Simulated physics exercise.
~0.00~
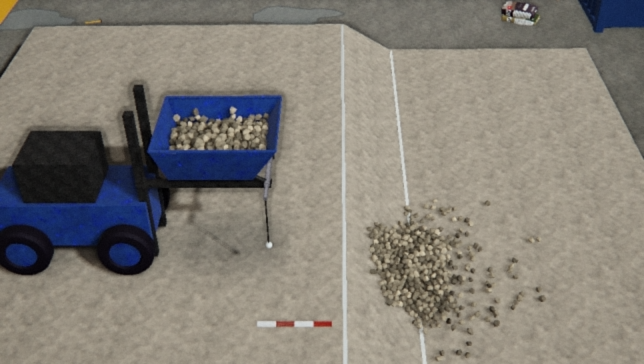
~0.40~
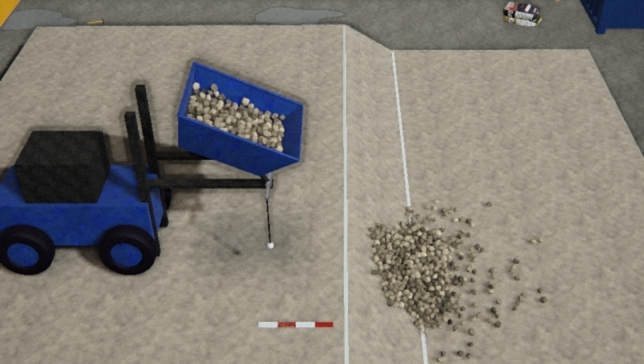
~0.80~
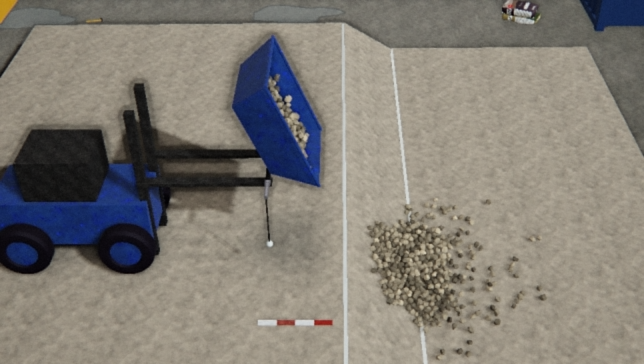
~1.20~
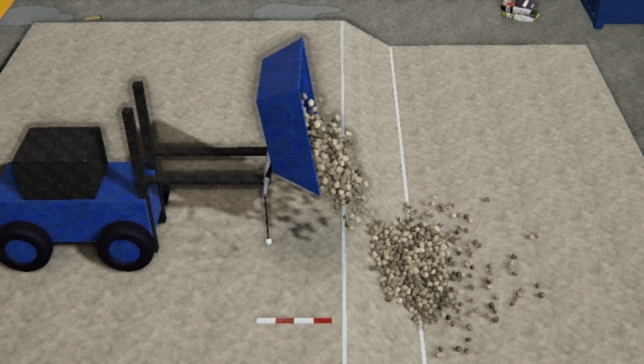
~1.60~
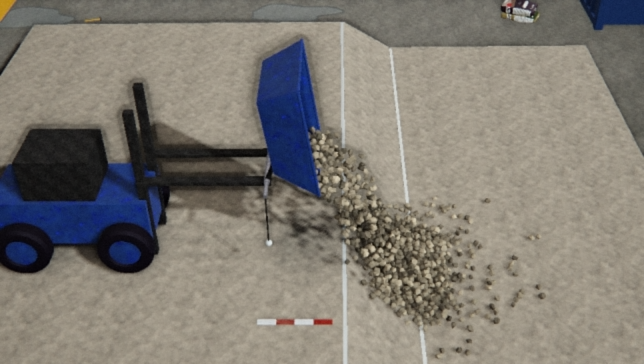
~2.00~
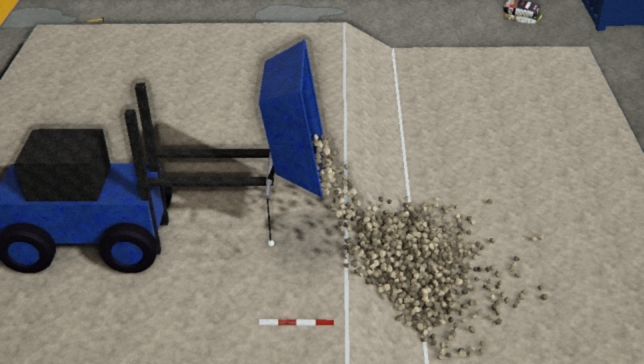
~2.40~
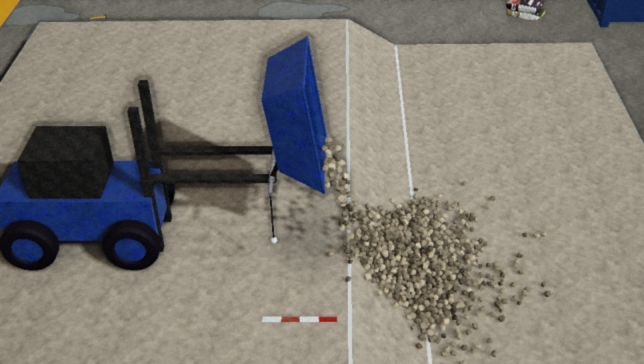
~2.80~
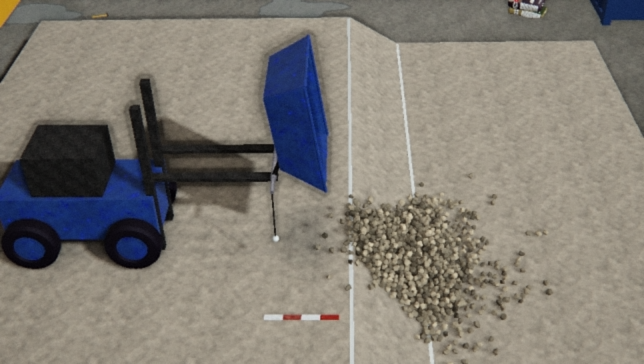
At first, a blue forklift stands on the left with a level blue skip full of crushed stones, while an earlier load lies loose across the right-hand white line. The skip tilts to the right, and the stones shift toward its lower side. It tips further until it is almost upright, and the stones begin pouring over its edge. They stream down the slope between the white lines and run into the earlier heap as the skip holds still. The flow thins to a trickle, leaving the skip empty above a broader, merged pile spreading past the right-hand line.
